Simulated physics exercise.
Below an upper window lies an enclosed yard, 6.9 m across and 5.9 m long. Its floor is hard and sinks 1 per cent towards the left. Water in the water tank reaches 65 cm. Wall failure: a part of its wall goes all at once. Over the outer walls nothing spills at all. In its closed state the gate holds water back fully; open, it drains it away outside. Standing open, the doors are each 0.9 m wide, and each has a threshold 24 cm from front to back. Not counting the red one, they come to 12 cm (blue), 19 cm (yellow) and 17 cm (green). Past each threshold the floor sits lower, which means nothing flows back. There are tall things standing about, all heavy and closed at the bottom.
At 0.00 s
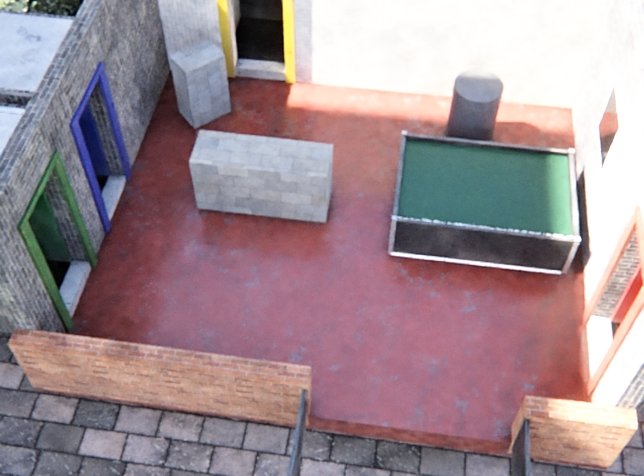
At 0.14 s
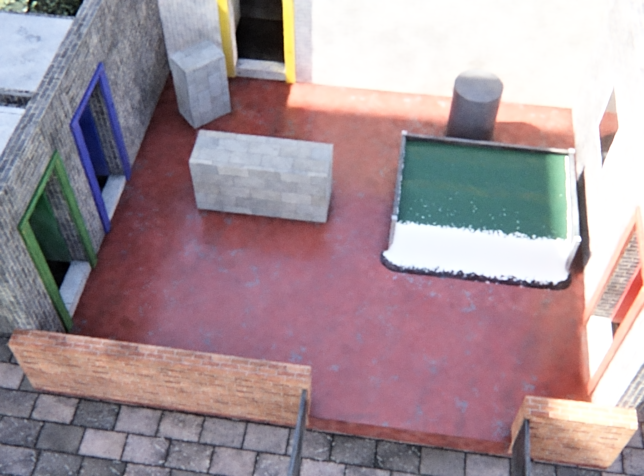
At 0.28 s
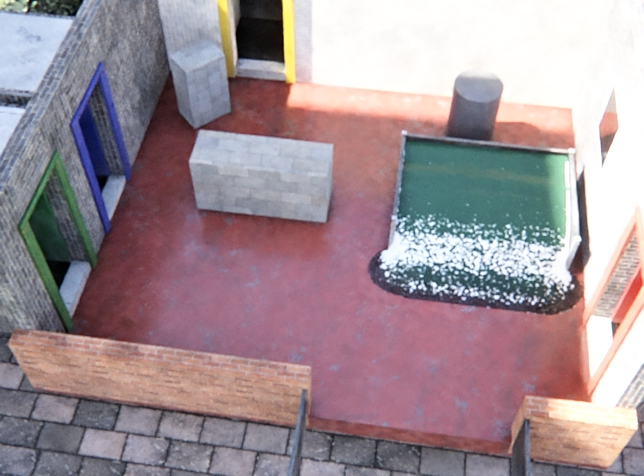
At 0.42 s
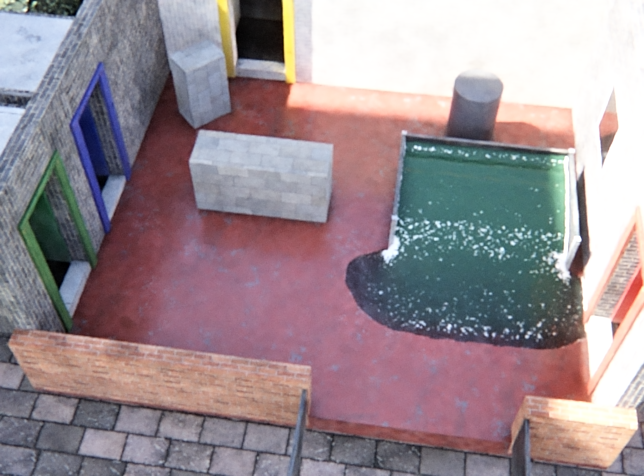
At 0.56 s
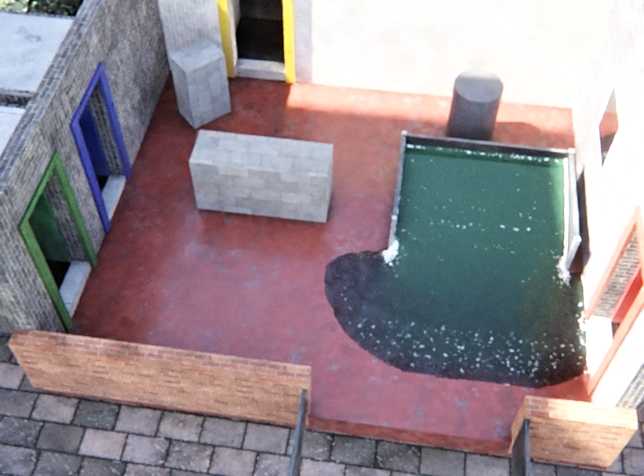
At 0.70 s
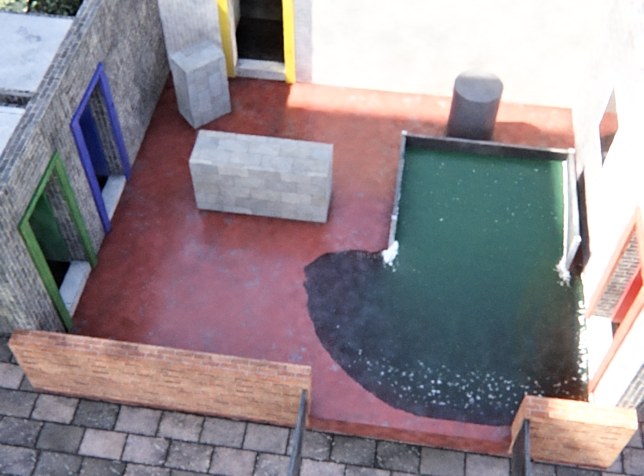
An enclosed yard with a red floor is seen from high above, the view staying fixed. A green-topped water tank and a dark cylinder stand at right, grey blocks towards the left, with green and blue doorways at left, yellow at the back and red at right. The tank's front wall gives way, and foaming water pours forward, spreading left and around to the red doorway.
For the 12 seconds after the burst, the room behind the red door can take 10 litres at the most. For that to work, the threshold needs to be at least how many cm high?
At least about 18 cm high.
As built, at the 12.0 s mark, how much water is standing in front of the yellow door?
It stands about 2.5 centimetres deep.
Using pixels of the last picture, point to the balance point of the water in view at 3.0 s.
I'd put it close to (452, 314).
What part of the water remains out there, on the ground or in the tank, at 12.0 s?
Remaining share: Around 40 %.
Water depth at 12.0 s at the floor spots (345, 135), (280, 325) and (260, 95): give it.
About 2, 2 and 3 cm.
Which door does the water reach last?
The yellow one comes last.
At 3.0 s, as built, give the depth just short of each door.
Lab note, cm: Red 19; blue 0; yellow 0; green 0.
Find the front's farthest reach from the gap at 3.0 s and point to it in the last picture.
I'd put the front's tip around (55, 365).
After 1.4 s water covers 30 % of the floor, deepest (44 cm) near (591, 435); 16 cm at the red door, 0 litres in over its 22 cm threshold.
After 3.0 s water covers 35 % of the floor, deepest (22 cm) near (561, 431); 19 cm at the red door, 2 litres in over its 22 cm threshold.
After 12.0 s water covers 70 % of the floor, deepest (8 cm) near (167, 81); 1 cm at the red door, 3 litres in over its 22 cm threshold.
At the red door as built, the water arrived by 0.6 s and peaked near 21 cm at 2.4 s.
Run again over the same 12 s with other heights there, 14 litres in over 16.5 cm, 3 litres over 22 cm. The limit of 10 litres is kept from about 18 cm up.
